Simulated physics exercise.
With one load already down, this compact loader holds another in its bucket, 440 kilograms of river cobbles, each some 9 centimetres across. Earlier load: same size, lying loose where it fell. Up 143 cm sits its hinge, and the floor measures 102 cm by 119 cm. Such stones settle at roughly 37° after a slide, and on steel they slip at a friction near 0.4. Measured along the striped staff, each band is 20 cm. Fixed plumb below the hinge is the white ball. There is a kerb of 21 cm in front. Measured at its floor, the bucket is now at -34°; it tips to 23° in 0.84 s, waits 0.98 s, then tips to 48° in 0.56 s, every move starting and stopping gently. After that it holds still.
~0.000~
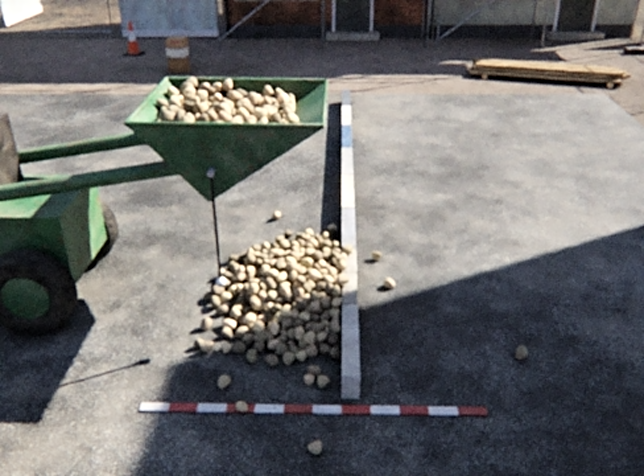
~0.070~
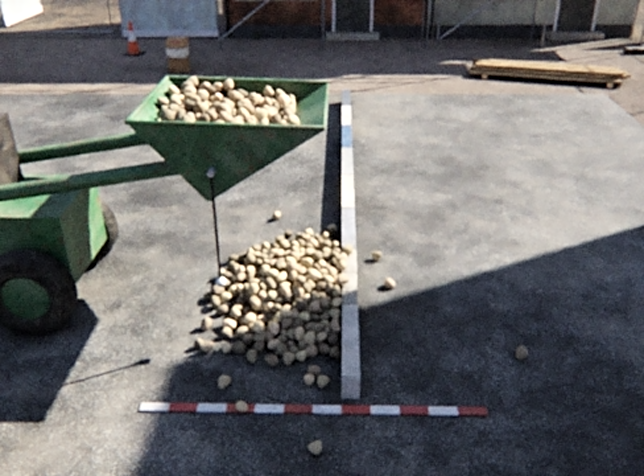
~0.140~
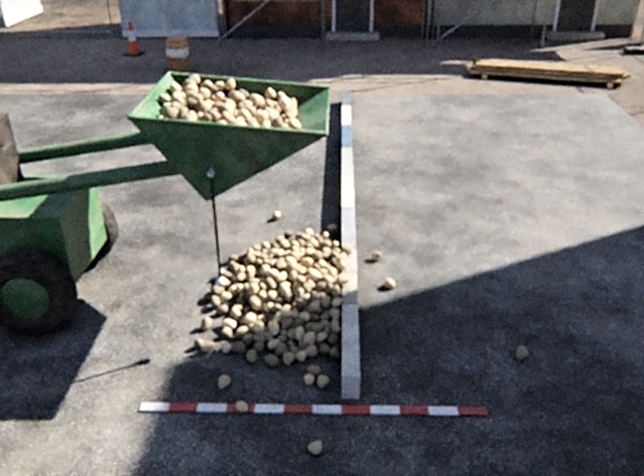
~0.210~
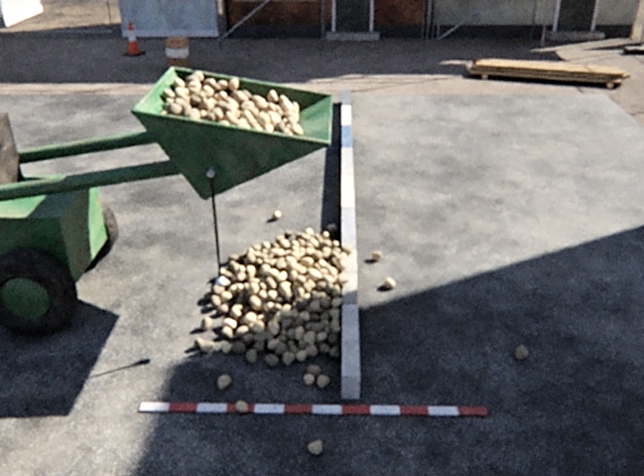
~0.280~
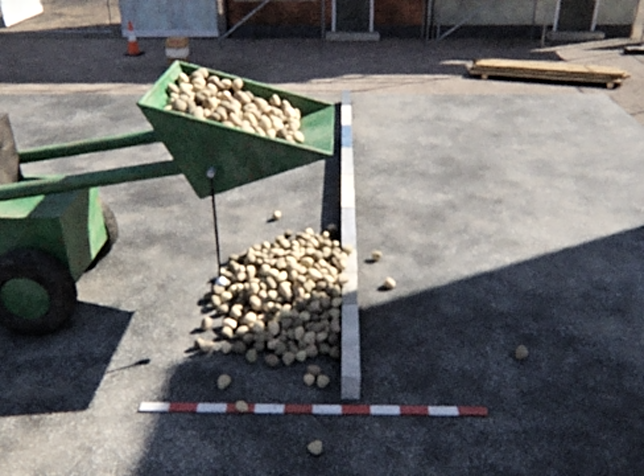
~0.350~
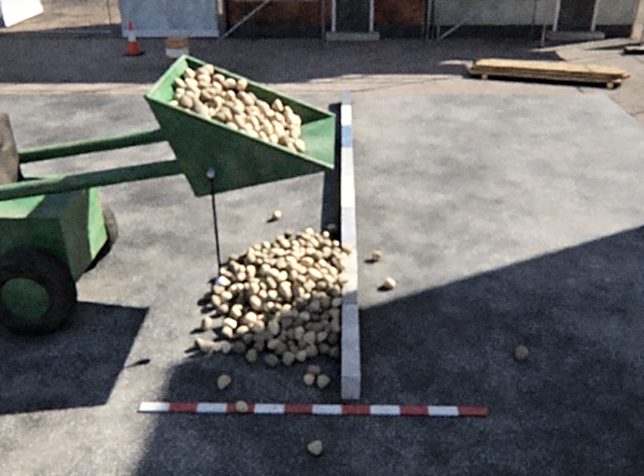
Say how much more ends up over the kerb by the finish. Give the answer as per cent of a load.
Some 75 per cent is added.
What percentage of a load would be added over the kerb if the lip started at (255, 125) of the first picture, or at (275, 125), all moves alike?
15 % and 30 %.
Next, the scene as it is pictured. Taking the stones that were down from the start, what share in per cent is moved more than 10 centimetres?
Close to 0 in a hundred of them.
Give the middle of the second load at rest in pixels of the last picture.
Around (387, 286) in the last picture.
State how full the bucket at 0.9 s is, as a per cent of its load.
Roughly 100 per cent of its load.
After 0.6 s the floor is at 14°; in per cent of one load, 100 in the bucket, 99 on this side of the kerb, 1 over the kerb; the foremost stones are at (372, 274).
After 0.9 s the floor is at 23°; in per cent of one load, 99 in the bucket, 100 on this side of the kerb, 1 over the kerb; the foremost stones are at (372, 274).
After 2.8 s the floor is at 48°; in per cent of one load, 0 in the bucket, 125 on this side of the kerb, 75 over the kerb; the foremost stones are at (555, 323).
After 5.6 s the floor is at 48°; in per cent of one load, 0 in the bucket, 125 on this side of the kerb, 75 over the kerb; the foremost stones are at (556, 323). Net gain over the kerb, 75.
